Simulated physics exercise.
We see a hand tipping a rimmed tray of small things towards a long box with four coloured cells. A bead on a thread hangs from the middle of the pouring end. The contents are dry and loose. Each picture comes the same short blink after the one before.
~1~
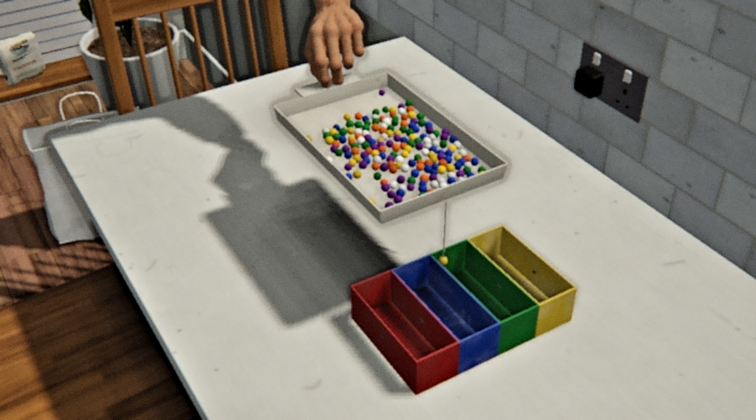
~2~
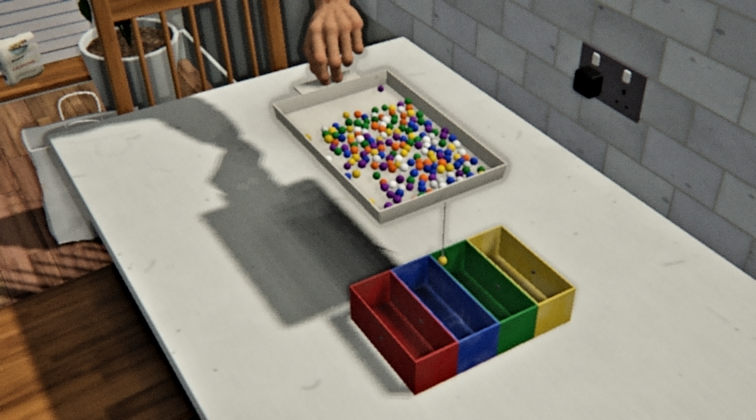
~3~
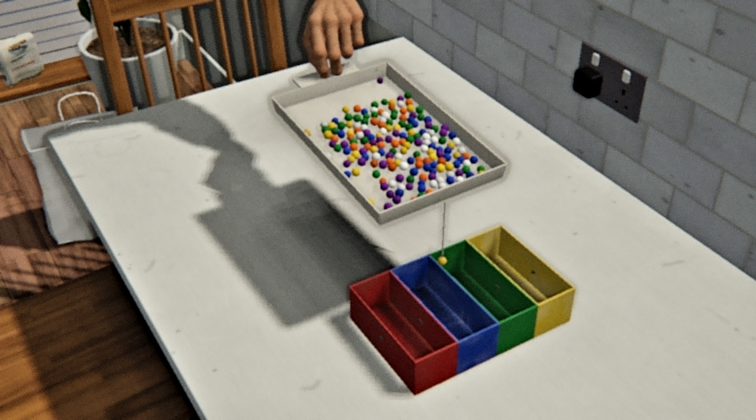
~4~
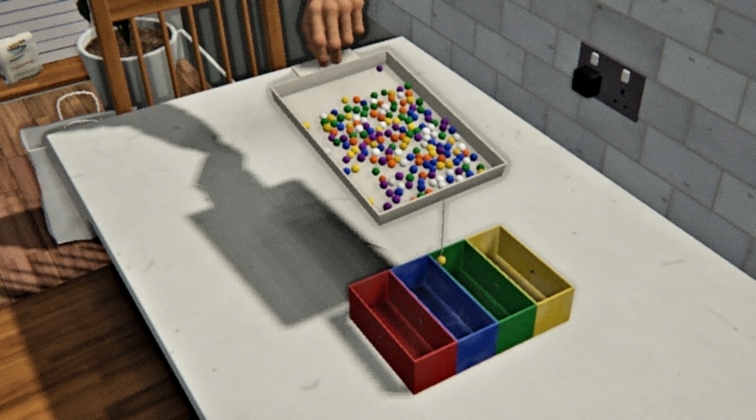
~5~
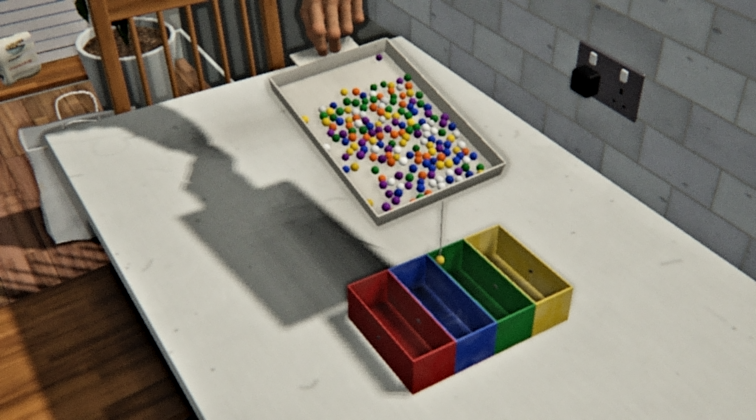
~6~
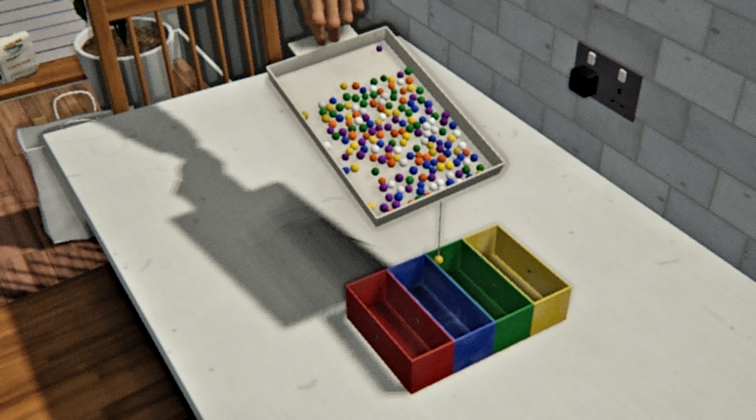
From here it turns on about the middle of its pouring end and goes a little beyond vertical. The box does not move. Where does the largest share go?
The red one ends fullest.
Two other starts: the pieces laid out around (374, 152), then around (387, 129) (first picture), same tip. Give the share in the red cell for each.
In turn 50 and 50 in a hundred.
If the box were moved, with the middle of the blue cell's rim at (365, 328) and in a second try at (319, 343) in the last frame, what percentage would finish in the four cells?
First some 90, then 70 per cent.
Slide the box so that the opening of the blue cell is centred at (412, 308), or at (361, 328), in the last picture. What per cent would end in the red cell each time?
Near 20 % and 0 %.
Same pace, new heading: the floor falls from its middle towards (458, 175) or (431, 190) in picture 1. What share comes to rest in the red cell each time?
The first gives 0 %, the second 20 %.
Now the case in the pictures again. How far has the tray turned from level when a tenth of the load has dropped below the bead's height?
Roughly 85°.
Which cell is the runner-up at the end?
It is that blue cell.
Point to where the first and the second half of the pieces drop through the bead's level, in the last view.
At about (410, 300), then at (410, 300).
Soon, tray tipped steeply; all on the tray.
A while on, tray tipped right over; about a quarter on the tray; about a third in the red cell; a small part in the blue cell; a small part in the green cell; a stray few in the yellow cell; about a quarter falling or outside the box.
Towards the end, tray tipped past a quarter turn; about half in the red cell; about a quarter in the blue cell; a small part in the green cell; a stray few in the yellow cell; a small part falling or outside the box.
Finally, tray tipped past a quarter turn; about half in the red cell; about a quarter in the blue cell; a small part in the green cell; a stray few in the yellow cell; a small part outside the box.
